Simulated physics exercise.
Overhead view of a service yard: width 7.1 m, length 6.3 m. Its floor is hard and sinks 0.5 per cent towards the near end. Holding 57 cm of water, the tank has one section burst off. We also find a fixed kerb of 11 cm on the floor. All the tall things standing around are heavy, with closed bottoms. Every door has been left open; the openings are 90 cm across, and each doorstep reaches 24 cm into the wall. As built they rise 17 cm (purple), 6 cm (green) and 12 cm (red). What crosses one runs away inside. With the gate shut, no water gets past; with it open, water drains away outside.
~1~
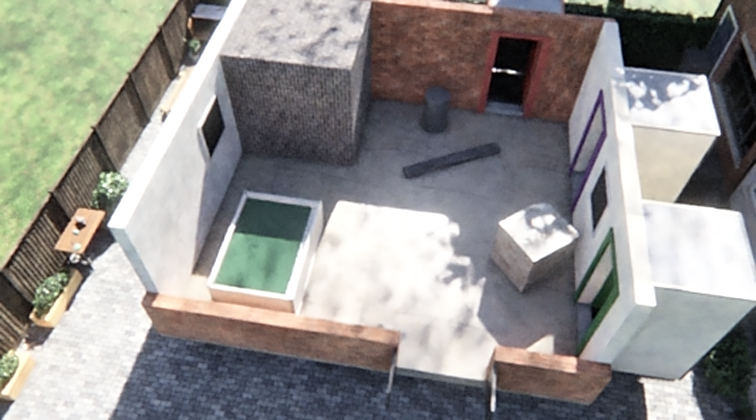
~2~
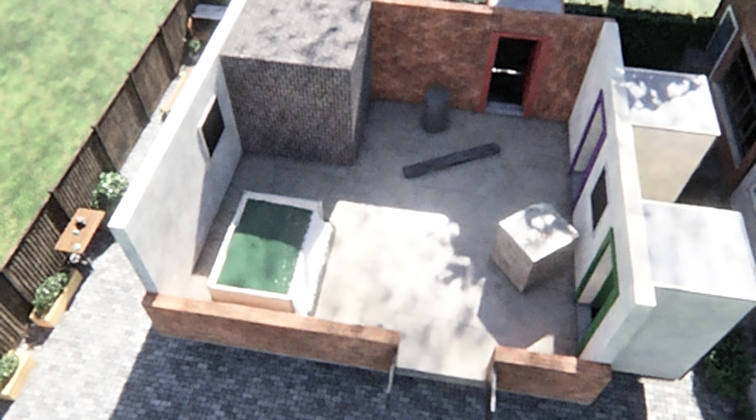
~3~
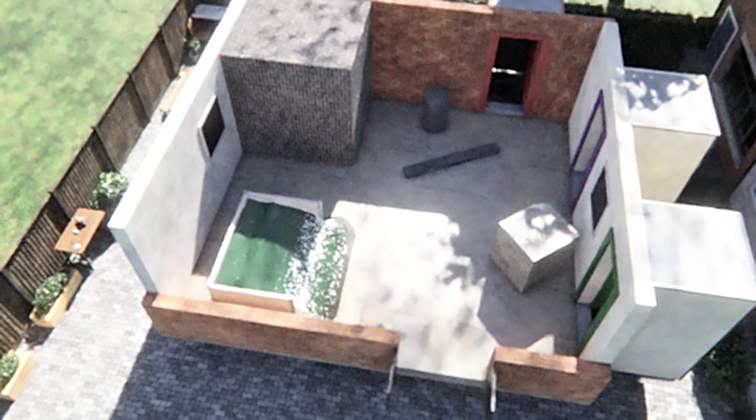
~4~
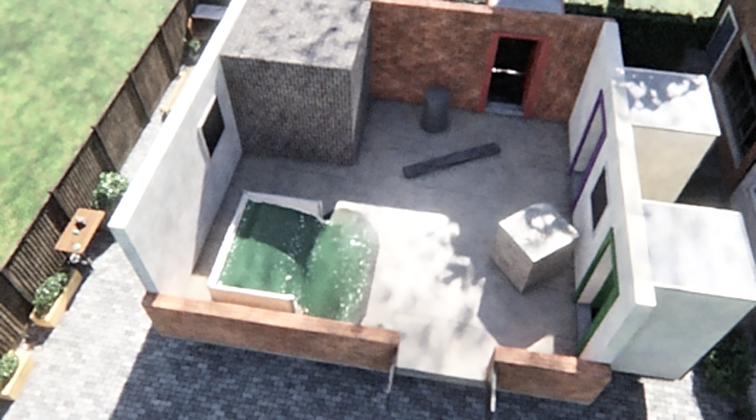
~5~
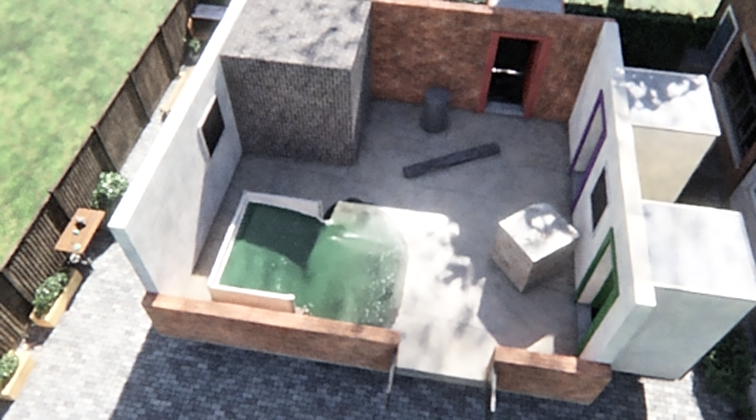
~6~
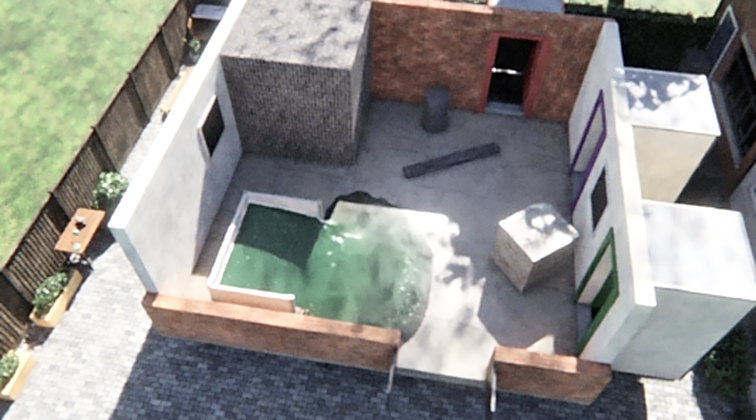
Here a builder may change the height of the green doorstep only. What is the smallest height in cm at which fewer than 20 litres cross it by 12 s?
About 22 cm.
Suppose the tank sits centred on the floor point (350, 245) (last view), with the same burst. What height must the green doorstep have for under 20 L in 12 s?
About 18 cm.
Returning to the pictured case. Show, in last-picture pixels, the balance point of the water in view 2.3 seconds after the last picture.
Around (429, 276).
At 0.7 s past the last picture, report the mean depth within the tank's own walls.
It averages close to 21 centimetres.
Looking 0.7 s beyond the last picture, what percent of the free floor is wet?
Approximately 40 %.
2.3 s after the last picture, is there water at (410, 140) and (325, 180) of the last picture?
In order, the two points are bone dry and bone dry.
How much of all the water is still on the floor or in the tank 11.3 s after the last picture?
I'd put it at about 68 per cent.
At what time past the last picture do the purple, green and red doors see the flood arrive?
Front times - purple: 1.8 s, green: 0.9 s, red: 3.6 s.
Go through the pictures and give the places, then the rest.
In the first frame, the tank at (268, 244) is whole and still, 57 cm deep; the green door at (594, 298) is dry.
In the second frame, the gap is at (307, 262), the front 0.3 m out at (308, 316); the back of the tank holds 57 cm.
In the third frame, the front is at (334, 308), 0.7 m from the gap at (307, 262); 1.3 m2 of floor is wet, 56 cm left at the back.
In the fourth frame, the gap is at (307, 263), the front 1.2 m out at (360, 315); the back of the tank holds 49 cm.
In the fifth frame, water pours out at (307, 263) and has run 1.8 m, to (395, 305); about 7 cm deep outside, 49 cm at the back.
In the sixth frame, the gap is at (307, 263), the front 2.2 m out at (422, 306); the back of the tank holds 44 cm; 2.8 m in a straight line remain to the green door at (594, 298).
Then, 0.7 s after the last picture water covers 40 % of the floor, deepest (21 cm) near (504, 279); it has not reached the green door.
Then, 2.3 s after the last picture water covers 55 % of the floor, deepest (29 cm) near (575, 371); 19 cm at the green door, 108 litres in over its 6 cm doorstep.
Then, 11.3 s after the last picture water covers 90 % of the floor, deepest (6 cm) near (571, 257); 3 cm at the green door, 242 litres in over its 6 cm doorstep.
At the green door as built, the water peaked near 19 cm, 2.3 s after the last picture.
With a doorstep of 20 cm, 29 litres would have come in within the 12 s; with 27.5 cm, 4 litres. So under 20 litres takes about 22 cm.
